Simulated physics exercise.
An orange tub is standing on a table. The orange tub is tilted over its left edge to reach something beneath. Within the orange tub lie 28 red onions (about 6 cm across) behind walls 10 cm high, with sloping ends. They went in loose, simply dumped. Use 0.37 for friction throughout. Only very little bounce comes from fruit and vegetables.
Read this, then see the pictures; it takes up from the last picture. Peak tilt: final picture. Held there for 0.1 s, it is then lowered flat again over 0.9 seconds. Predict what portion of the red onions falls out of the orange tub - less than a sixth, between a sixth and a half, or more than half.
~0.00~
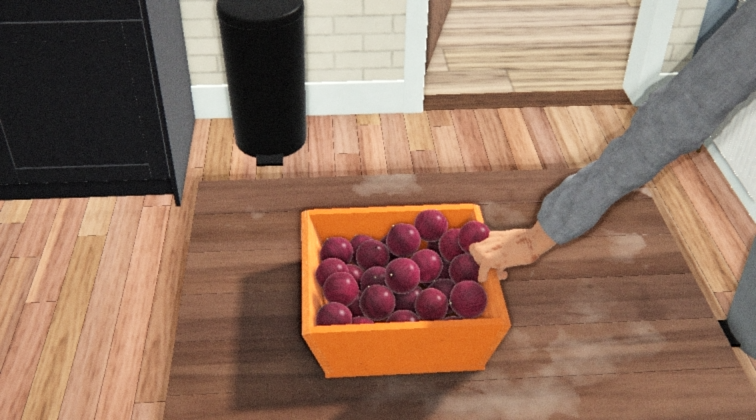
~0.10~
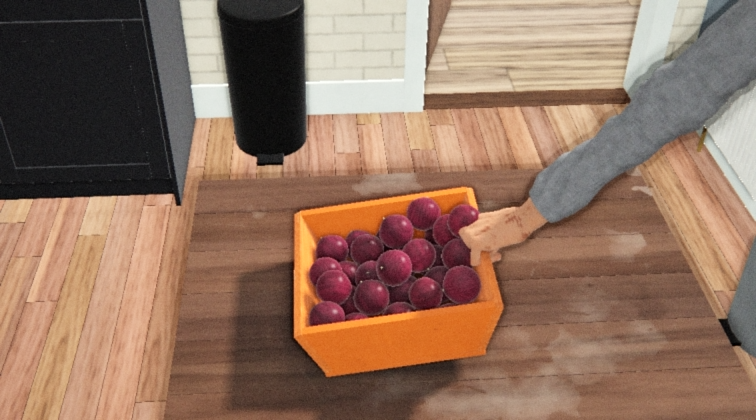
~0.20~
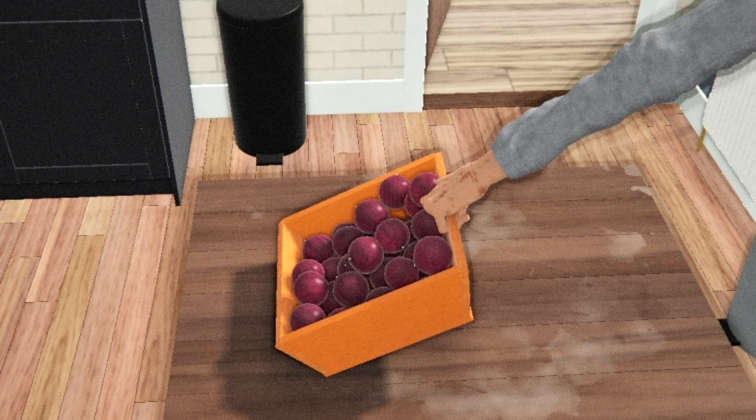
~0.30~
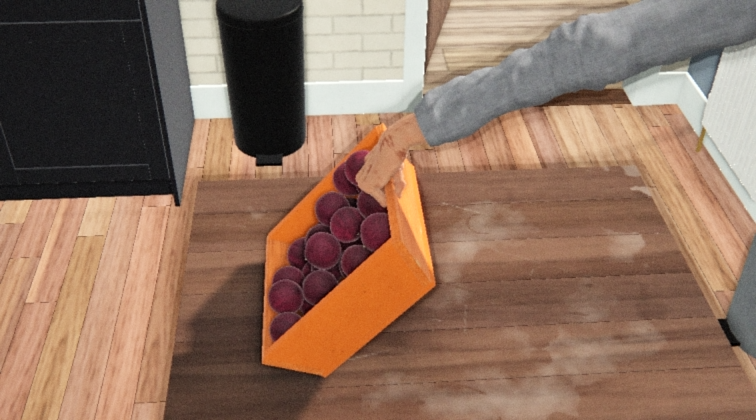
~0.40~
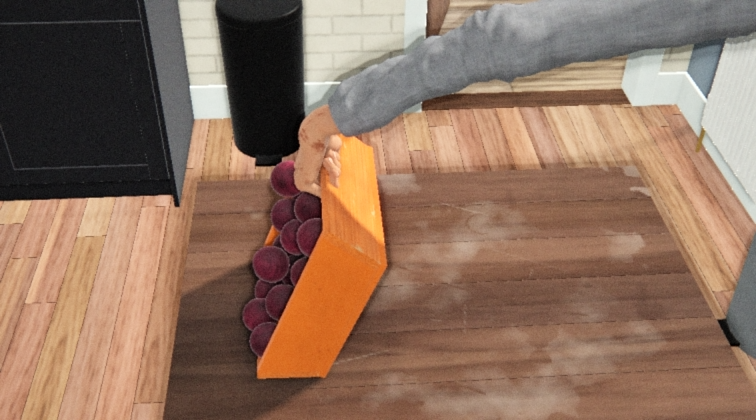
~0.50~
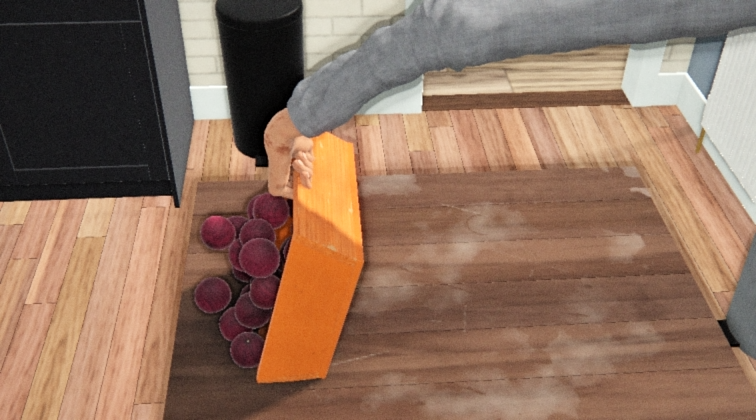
The portion that falls out is more than half.
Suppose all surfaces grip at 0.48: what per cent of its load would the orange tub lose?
Orange tub 80 per cent.
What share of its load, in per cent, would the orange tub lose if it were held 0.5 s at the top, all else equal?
Orange tub 90%.
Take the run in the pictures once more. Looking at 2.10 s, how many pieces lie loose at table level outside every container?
The count is about 8.
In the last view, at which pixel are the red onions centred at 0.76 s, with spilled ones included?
Centre: Around (217, 301) px.
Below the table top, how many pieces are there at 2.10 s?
Estimated tally of pieces: Close to 16.
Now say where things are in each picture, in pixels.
In the first frame (we follow the rim corner now nearest the camera), orange tub at (310, 330); tilt 0°; nothing out yet.
Orange tub at (301, 331); tilt 8°, in the second frame.
Orange tub at (281, 340); tilt 27°, in the third frame.
Orange tub at (264, 355); tilt 49°, in the fourth frame.
Orange tub at (257, 370); tilt 68°; 1 out, the lowest onion at (289, 179), in the fifth frame.
Orange tub at (257, 377); tilt 76°; 9 out, the lowest onion at (236, 325), in the sixth frame.
After 0.76 s, tilt 70°; 21 of 28 out of the orange tub.
After 1.08 s, tilt 34°; 22 of 28 out of the orange tub.
After 1.53 s, tilt 0°; 22 of 28 out of the orange tub.
When it is over (at 2.10 s), 22 of 28 out of the orange tub. Asked share, 22 of 28, 79 per cent.
